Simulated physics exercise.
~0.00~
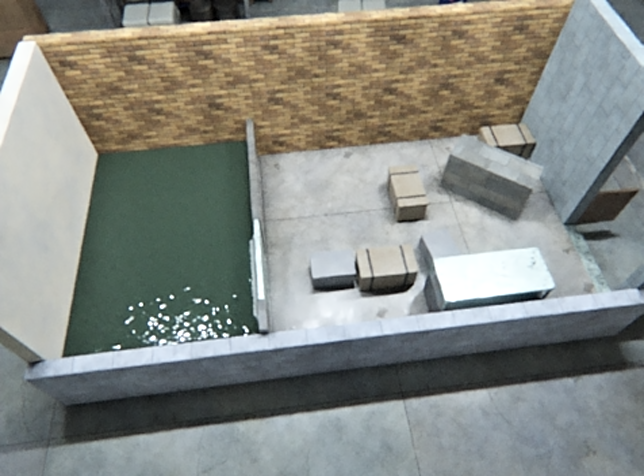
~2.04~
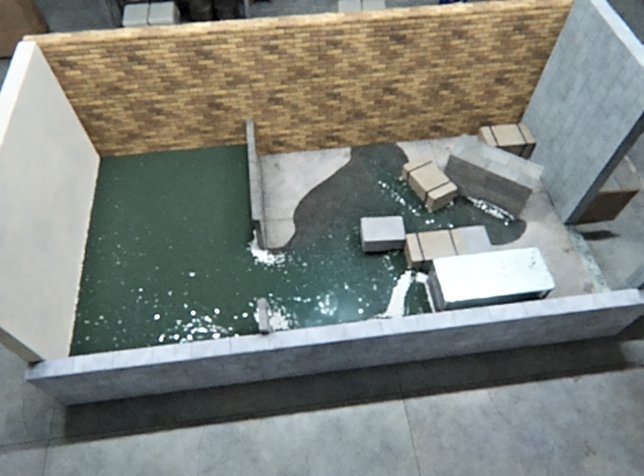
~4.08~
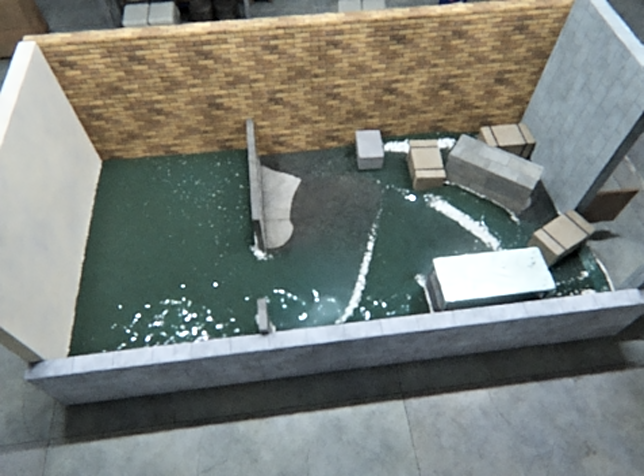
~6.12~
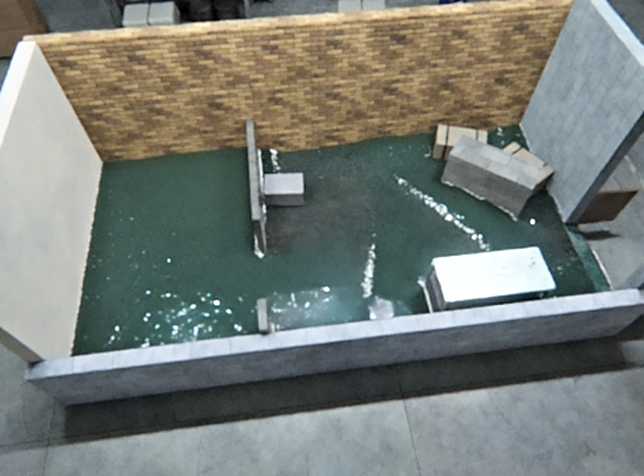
A walled enclosure with a brick back wall and a grey floor is seen from a fixed viewpoint above the front wall. Green water fills the left side behind a thin partition, while brown crates, grey blocks and a pale, bright-topped block stand on the right. Water bursts through a gap near the front of the partition and spreads rightward, pushing several boxes along. As it covers more floor, a small grey block drifts toward the back and one crate reaches the right side. Finally, the grey block rests beside the partition, two crates sit near the tilted slab, and the pale block remains in place.
